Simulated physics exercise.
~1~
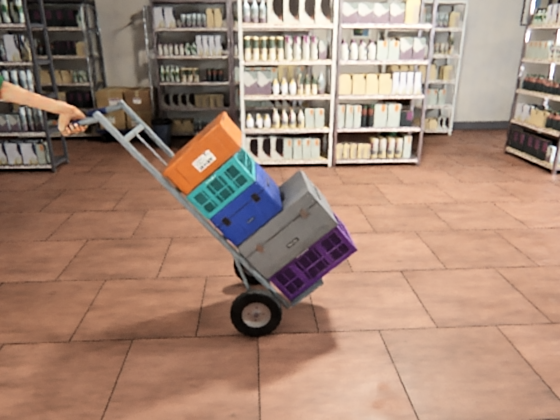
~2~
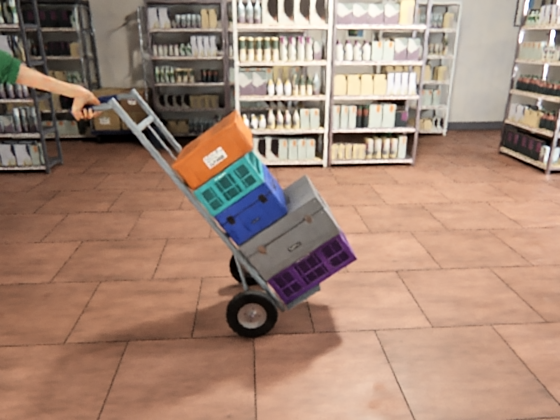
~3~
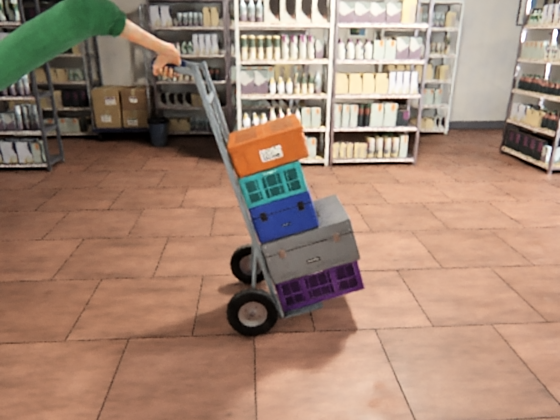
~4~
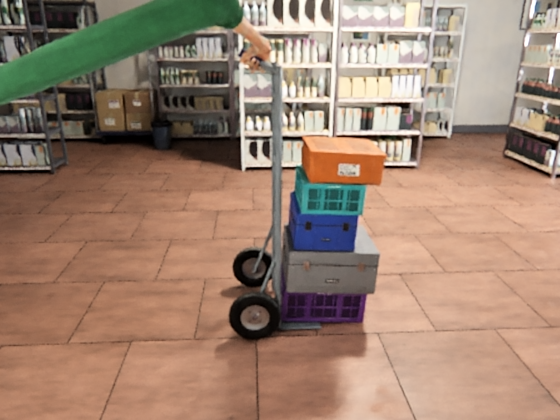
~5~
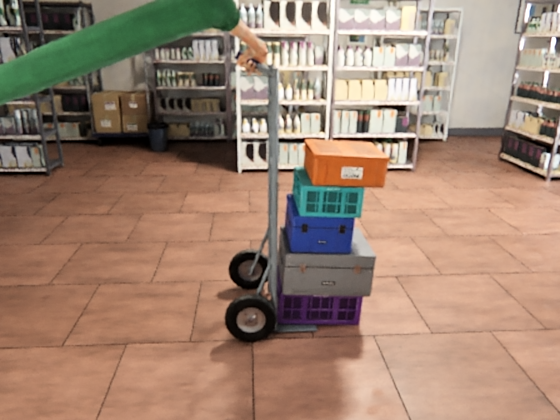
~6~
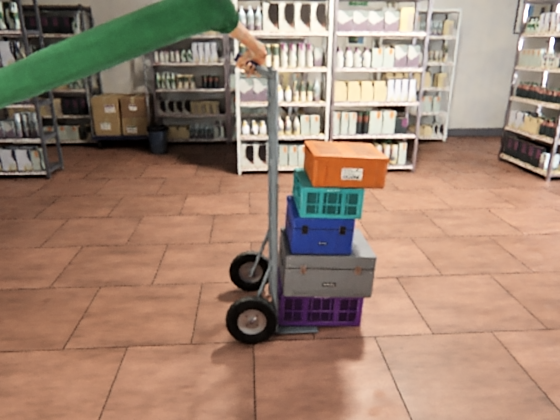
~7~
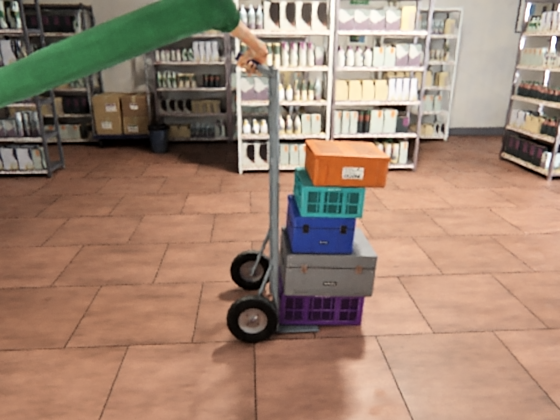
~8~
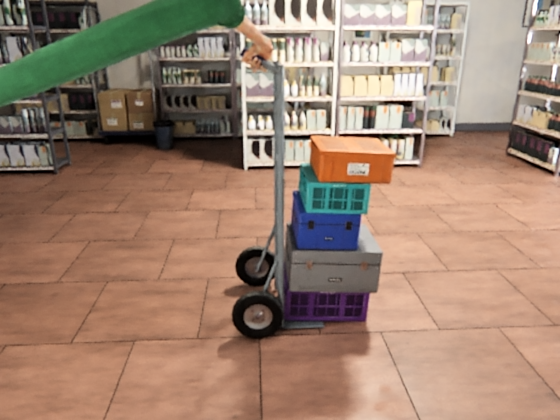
A grey sack truck, seen side-on from a slightly swaying view, leans back to the left on a brown tiled floor, with shelves of bottles behind. It carries a purple crate at the bottom, then a grey toolbox, a blue toolbox, a turquoise crate and an orange tote on top. A green-sleeved arm reaching from the left holds the handle and swings the truck upright. As it comes up, the orange tote and turquoise crate shift right, away from the frame. The truck then stands still, the hand still gripping it, the stack uneven but not toppled.
